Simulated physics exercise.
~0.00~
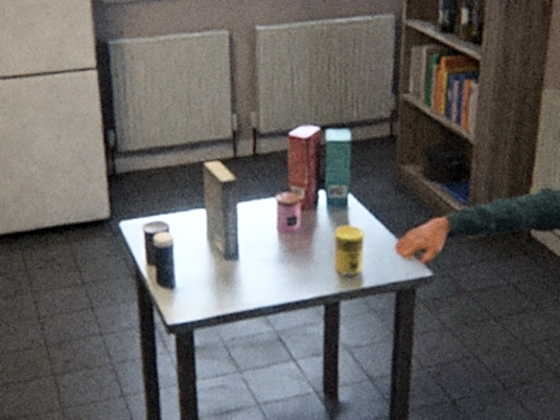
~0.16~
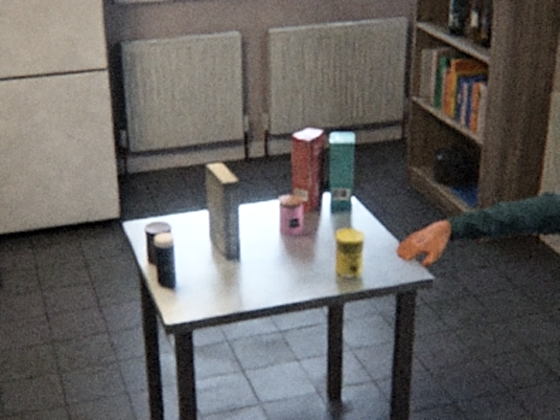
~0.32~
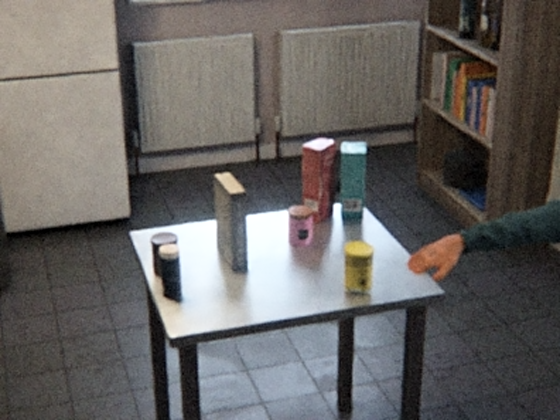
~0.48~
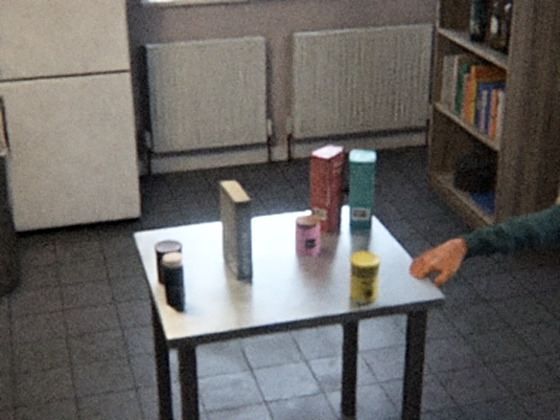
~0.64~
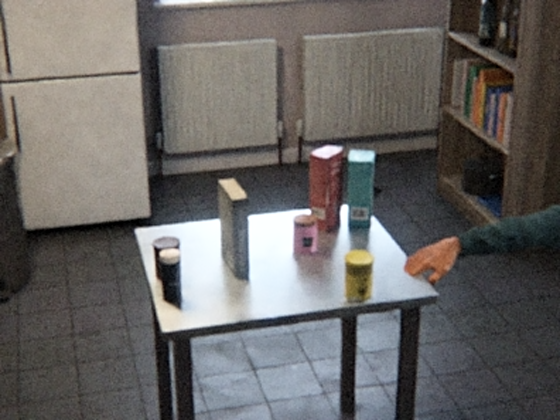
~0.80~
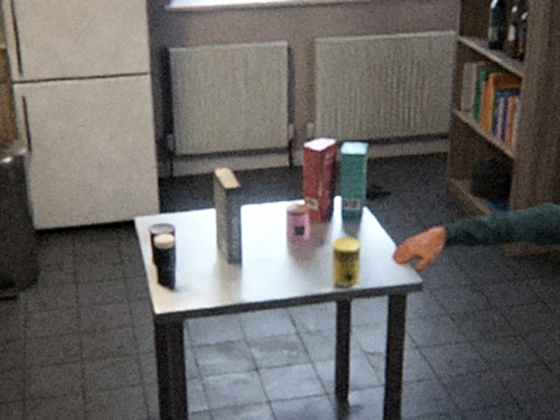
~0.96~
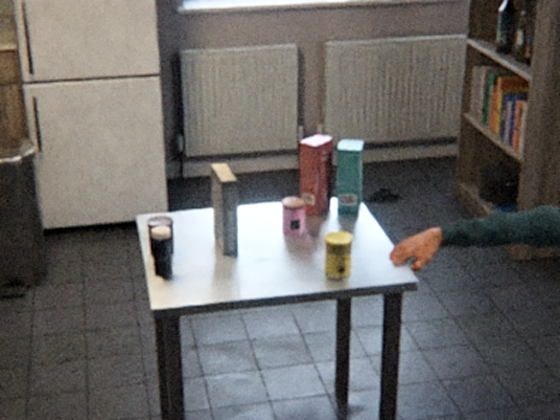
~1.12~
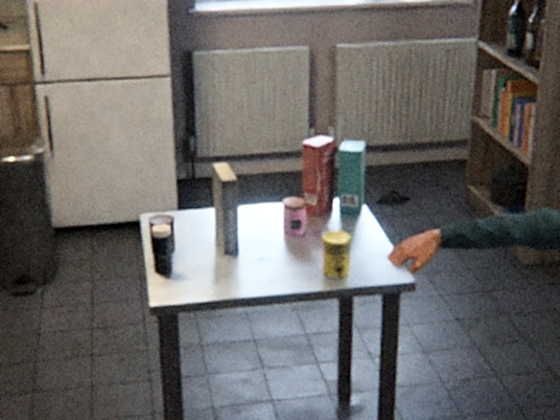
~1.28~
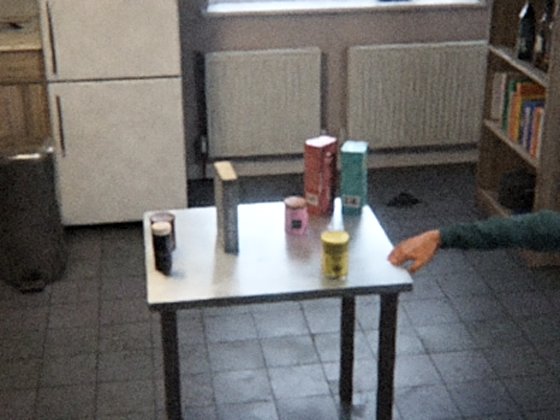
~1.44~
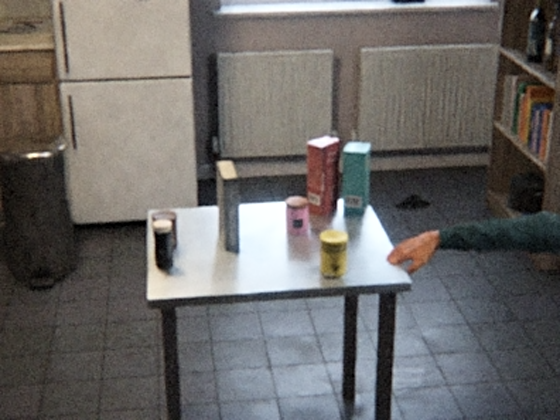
A hand at the right edge of a small table jerked it a little toward the viewer, then back again, while the book, cartons, tins, pink jar and dark shaker on top all stayed standing, right where they were.
